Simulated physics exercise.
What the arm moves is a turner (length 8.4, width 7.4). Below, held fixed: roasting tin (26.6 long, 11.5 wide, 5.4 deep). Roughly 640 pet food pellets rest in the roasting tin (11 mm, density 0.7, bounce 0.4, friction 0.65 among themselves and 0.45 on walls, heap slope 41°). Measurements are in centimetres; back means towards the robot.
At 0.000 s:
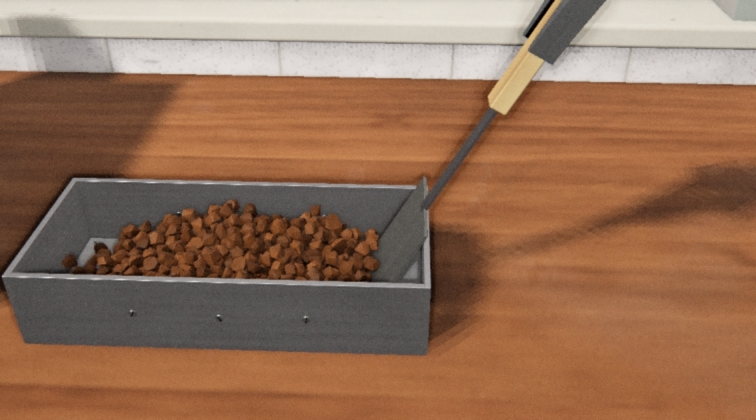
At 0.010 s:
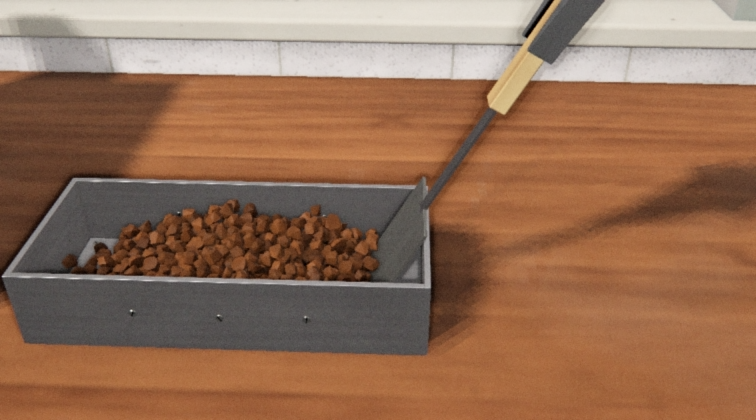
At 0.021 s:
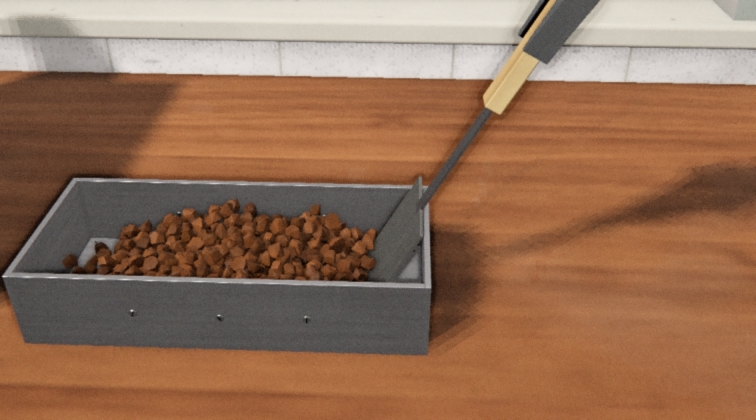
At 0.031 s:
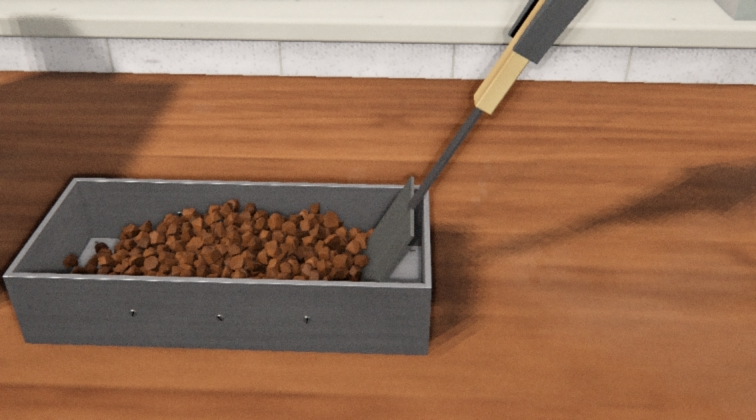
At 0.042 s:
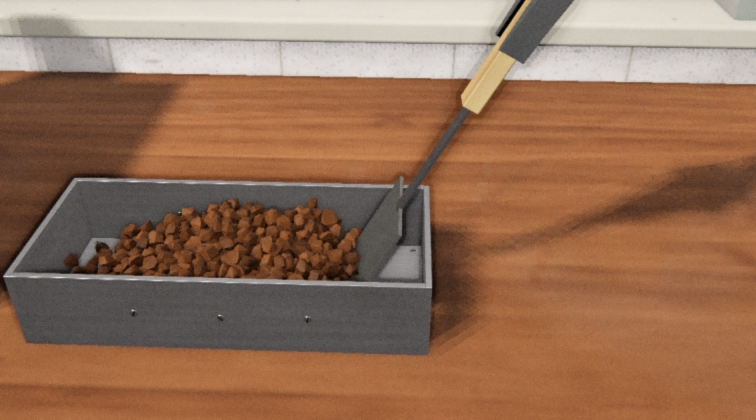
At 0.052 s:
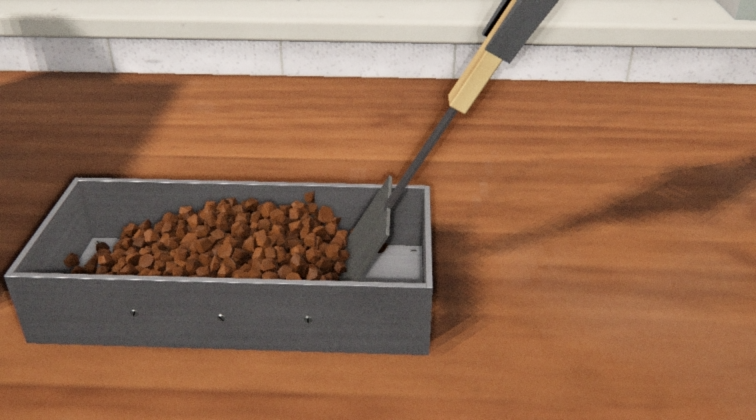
A turner with a pale wooden handle, held at a slant from the upper right, stands at the right end of a grey roasting tin on a brown wood-grained surface, seen from above at an angle. Reddish-brown pellets lie heaped in the tin, before a pale wall. The blade slides slowly left, pressing the heap's right edge slightly inward and baring the tin's floor behind it, while the view stays still.
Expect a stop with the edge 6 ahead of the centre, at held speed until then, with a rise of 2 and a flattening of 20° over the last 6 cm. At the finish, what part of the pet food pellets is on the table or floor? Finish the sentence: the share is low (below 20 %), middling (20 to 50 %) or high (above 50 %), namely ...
The share is low, below 20 %.
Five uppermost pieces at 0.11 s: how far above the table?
Roughly 8 cm.
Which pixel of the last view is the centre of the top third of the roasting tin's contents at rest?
About (118, 223).
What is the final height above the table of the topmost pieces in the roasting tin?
Top of the heap: Roughly 8.0 cm above the table top.
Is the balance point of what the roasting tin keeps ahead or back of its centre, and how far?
7.0 cm ahead.
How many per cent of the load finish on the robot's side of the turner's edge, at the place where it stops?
I'd say close to 30 in a hundred.
After 0.11 s, sloping 61°, highest piece 8 above the table; 637 in the roasting tin.
After 0.16 s, sloping 54°, highest piece 10 above the table; 636 in the roasting tin, 1 on the blade or in flight.
After 0.39 s, sloping 41°, highest piece 8 above the table; 578 in the roasting tin, 48 on the table or floor, 11 on the blade or in flight.
After 1.44 s, sloping 41°, highest piece 7 above the table; 574 in the roasting tin, 63 on the table or floor.
At rest, 574 in the roasting tin, 63 on the table or floor. That is 10 % on the table or floor.
